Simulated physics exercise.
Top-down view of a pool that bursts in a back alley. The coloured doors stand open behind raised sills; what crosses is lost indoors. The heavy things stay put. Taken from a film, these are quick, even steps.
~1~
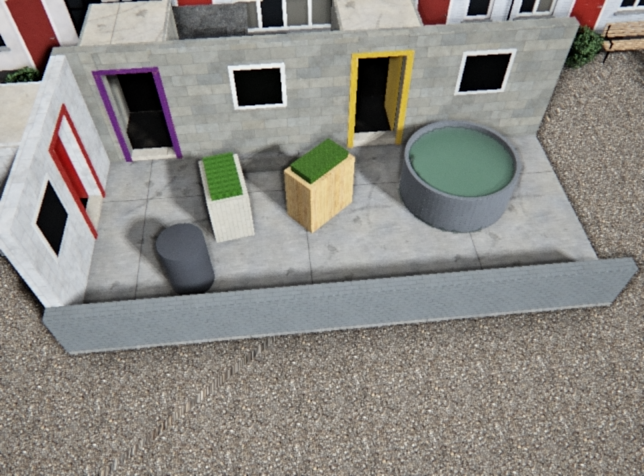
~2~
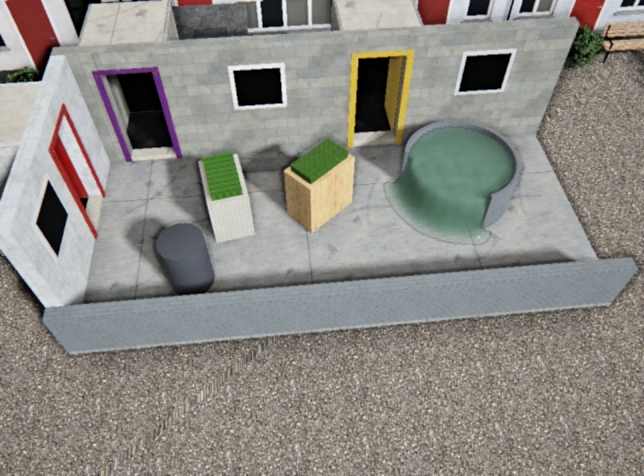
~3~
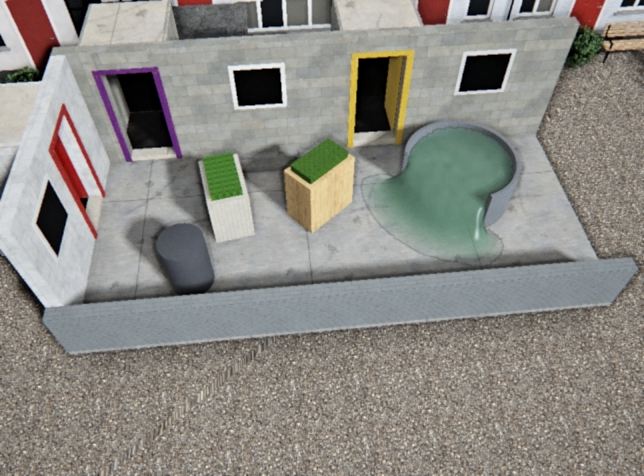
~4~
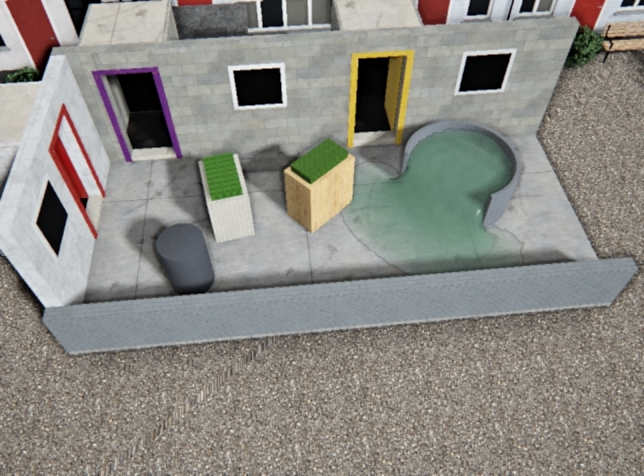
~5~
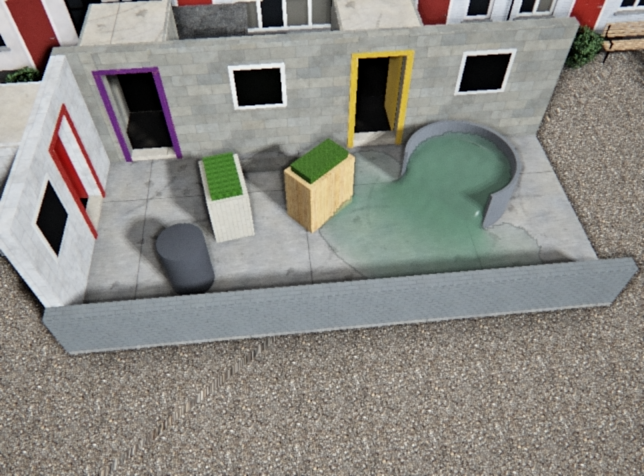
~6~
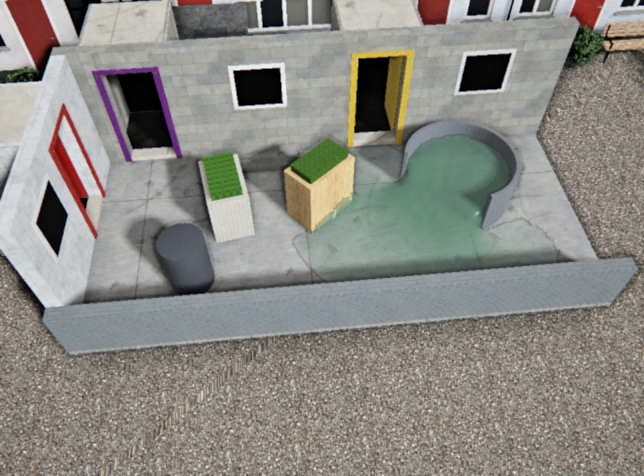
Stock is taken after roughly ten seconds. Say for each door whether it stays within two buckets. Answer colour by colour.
The yellow door will receive two buckets or fewer; the red door will receive two buckets or fewer; the purple door will receive over two buckets.
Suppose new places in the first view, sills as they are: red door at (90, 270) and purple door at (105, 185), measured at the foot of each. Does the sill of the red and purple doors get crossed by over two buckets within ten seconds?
Result - red door crosses the line, purple door crosses the line.
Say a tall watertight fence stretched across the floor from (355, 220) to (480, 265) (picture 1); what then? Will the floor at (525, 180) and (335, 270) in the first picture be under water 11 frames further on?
Untouched, then submerged.
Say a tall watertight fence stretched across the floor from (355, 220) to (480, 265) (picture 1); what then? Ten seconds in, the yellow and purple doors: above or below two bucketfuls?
Yellow: Overshoots; purple: Falls short.
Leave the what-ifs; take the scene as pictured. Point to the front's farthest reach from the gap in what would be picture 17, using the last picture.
The front should reach about (79, 328).
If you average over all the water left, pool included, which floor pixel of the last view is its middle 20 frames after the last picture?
I reckon somewhere around (307, 245).
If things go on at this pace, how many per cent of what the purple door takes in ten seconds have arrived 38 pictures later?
Around 85 in a hundred.
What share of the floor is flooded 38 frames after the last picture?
I'd estimate some 90 per cent.
A moment on, water covers 45 % of the floor; the yellow door wet at the sill, nothing in, the red door not reached, the purple door not reached.
Next, water covers 60 % of the floor; the yellow door wet at the sill, nothing in, the red door not reached, the purple door not reached.
Then, water covers 85 % of the floor; the yellow door wet at the sill, nothing in, the red door wet at the sill, nothing in, the purple door not reached.
Later, water covers 90 % of the floor; the yellow door wet at the sill, nothing in, the red door under two buckets in, the purple door over two buckets in.
In the end, water covers 95 % of the floor; the yellow door wet at the sill, nothing in, the red door under two buckets in, the purple door over two buckets in.
